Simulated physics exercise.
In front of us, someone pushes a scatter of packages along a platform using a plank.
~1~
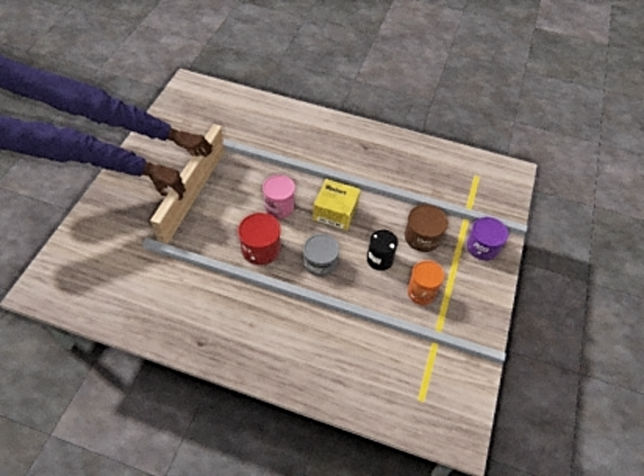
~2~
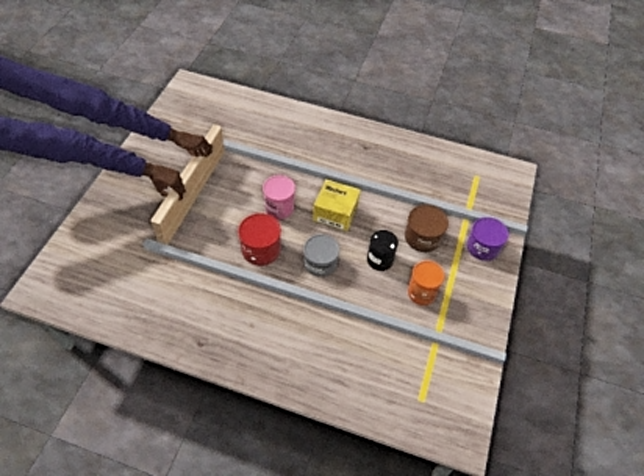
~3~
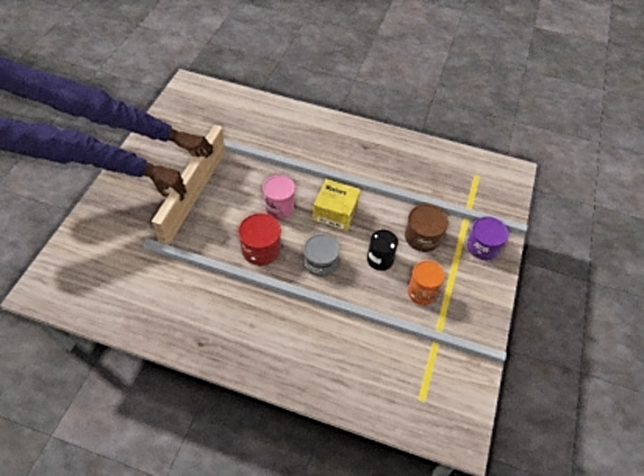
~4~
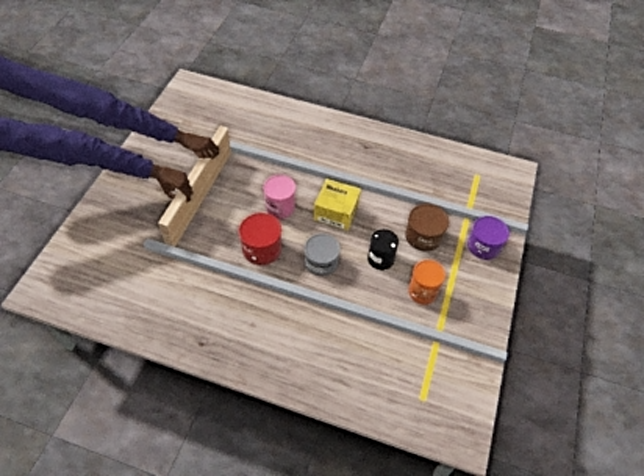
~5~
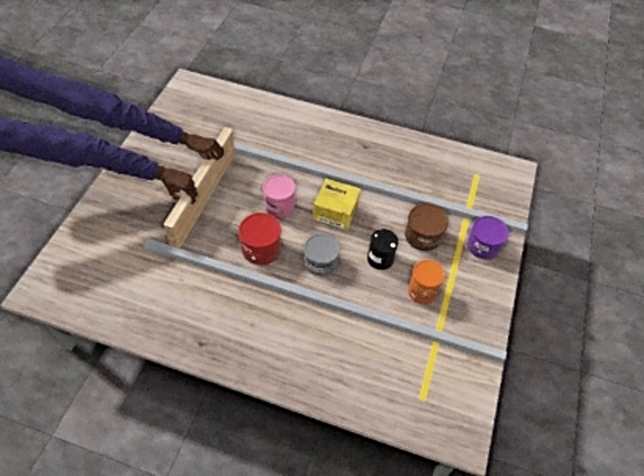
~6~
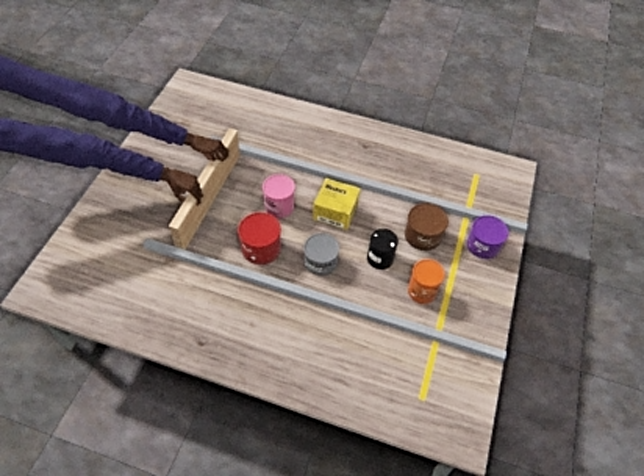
A wooden table on a grey tiled floor is seen from above at an angle. Between two pale rails sit pink, red and grey pails, a yellow box, a black canister, and brown and orange pails near a yellow line, with a purple pail beyond it. Two purple-sleeved arms at left hold still at first, then slide a plank slightly rightward, while the packages and view stay essentially still.
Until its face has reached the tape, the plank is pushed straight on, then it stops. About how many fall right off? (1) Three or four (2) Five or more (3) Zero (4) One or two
4, one or two.
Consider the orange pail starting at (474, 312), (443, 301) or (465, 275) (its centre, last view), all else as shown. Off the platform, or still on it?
Place by place, it is safe; is safe; is safe.
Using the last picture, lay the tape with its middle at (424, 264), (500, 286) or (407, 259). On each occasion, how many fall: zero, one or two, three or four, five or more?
Result per tape, in order - none / at least five / none at all.
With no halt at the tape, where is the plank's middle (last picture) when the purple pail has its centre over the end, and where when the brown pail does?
For the purple pail, about (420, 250); for the brown pail, about (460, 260).
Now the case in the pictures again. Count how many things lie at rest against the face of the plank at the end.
In contact: 3.
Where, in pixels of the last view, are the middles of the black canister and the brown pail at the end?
Approximately (492, 278) for one, approximately (519, 251) for the other.
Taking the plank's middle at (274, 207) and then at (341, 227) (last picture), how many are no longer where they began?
I make it 2 at the first spot and 5 at the other.
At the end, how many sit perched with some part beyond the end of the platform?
The number would be 2.
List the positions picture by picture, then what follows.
The first frame shows purple pail (487, 239); orange pail (425, 284); brown pail (425, 229); plank (191, 183); tape (453, 274).
The second frame shows orange pail (425, 284); pink pail (279, 198).
The third frame shows brown pail (426, 228); black canister (382, 250).
The fourth frame shows purple pail (487, 238); plank (198, 185).
The fifth frame shows orange pail (426, 283); red pail (261, 239).
The sixth frame shows purple pail (487, 238); orange pail (426, 282); brown pail (426, 227); plank (208, 188); tape (453, 272).
A little later, none off yet; purple pail at rest near (487, 238); orange pail at rest near (426, 282); brown pail at rest near (426, 227).
Next, none off yet; purple pail shifted a little near (507, 242); orange pail shifted well along near (489, 295); brown pail shifted about its own width near (470, 237).
When it is over, the number that fall off is one or two; down, orange pail and purple pail.
